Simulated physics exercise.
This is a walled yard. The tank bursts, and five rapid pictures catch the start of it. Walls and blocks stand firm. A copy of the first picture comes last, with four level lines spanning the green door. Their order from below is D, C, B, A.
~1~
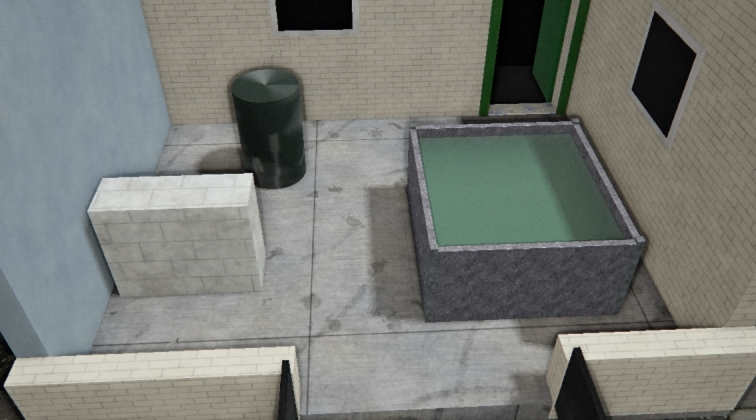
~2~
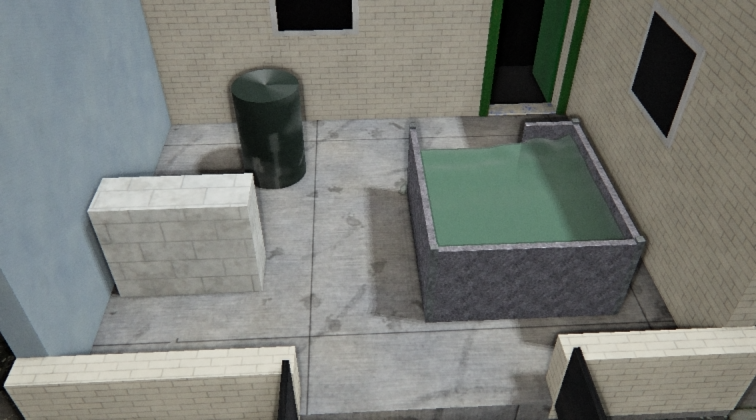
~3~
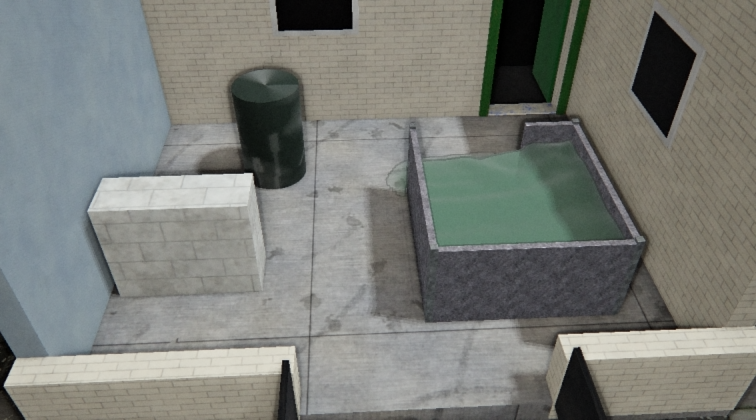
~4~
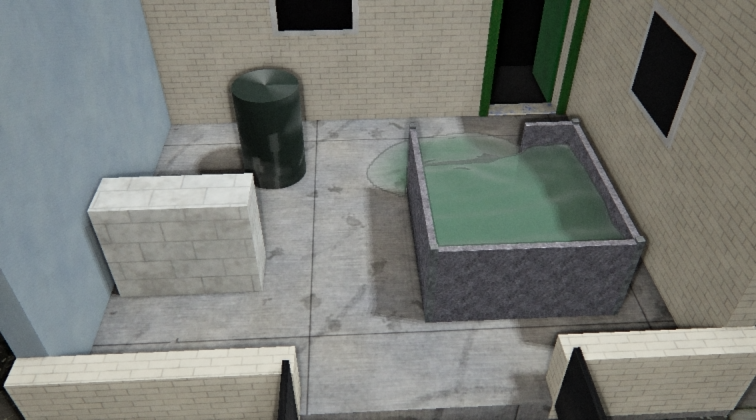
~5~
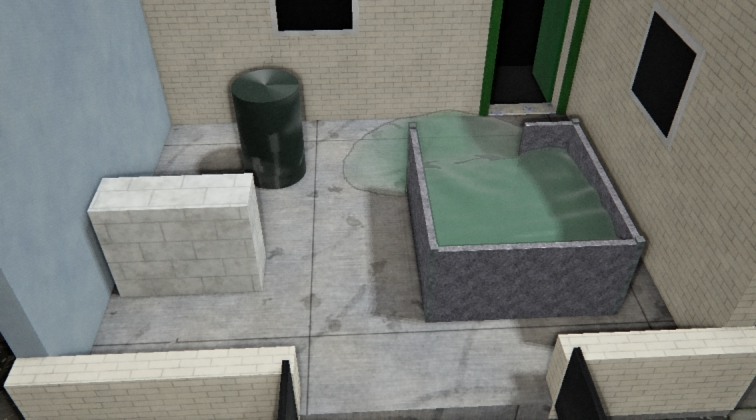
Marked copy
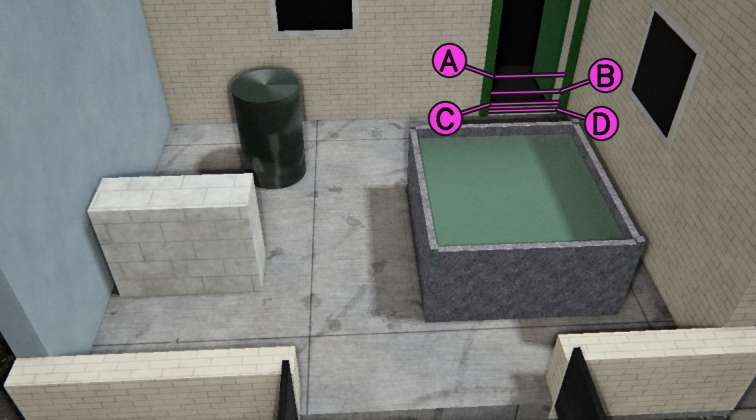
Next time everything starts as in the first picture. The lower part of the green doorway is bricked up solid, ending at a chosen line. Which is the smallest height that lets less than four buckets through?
It is B.
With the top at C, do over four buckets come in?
Yes.
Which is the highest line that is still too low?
It is C.
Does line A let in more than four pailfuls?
No, that is safe.
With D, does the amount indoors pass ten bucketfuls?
Yes, clearly.
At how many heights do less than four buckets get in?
Two of the four.
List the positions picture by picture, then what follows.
Water in the tank at rest, its middle at (512, 185); foot of the green doorway at (522, 114); open gate at (428, 336).
Water covers 2 % of the ground, its front hidden from here.
Water covers 6 % of the ground, its front hidden from here.
Water covers 11 % of the ground and shows as far out as (379, 166).
Water covers 19 % of the ground and shows as far out as (481, 115).
On the marked copy, A at (529, 75); B at (526, 92); C at (524, 103); D at (523, 110); from the bottom up D, C, B, A.
Choosing A, nothing gets over.
Choosing B, a bucket or two gets in.
Choosing C, about 11 bucketfuls get in.
Choosing D, dozens of bucketfuls pour in.
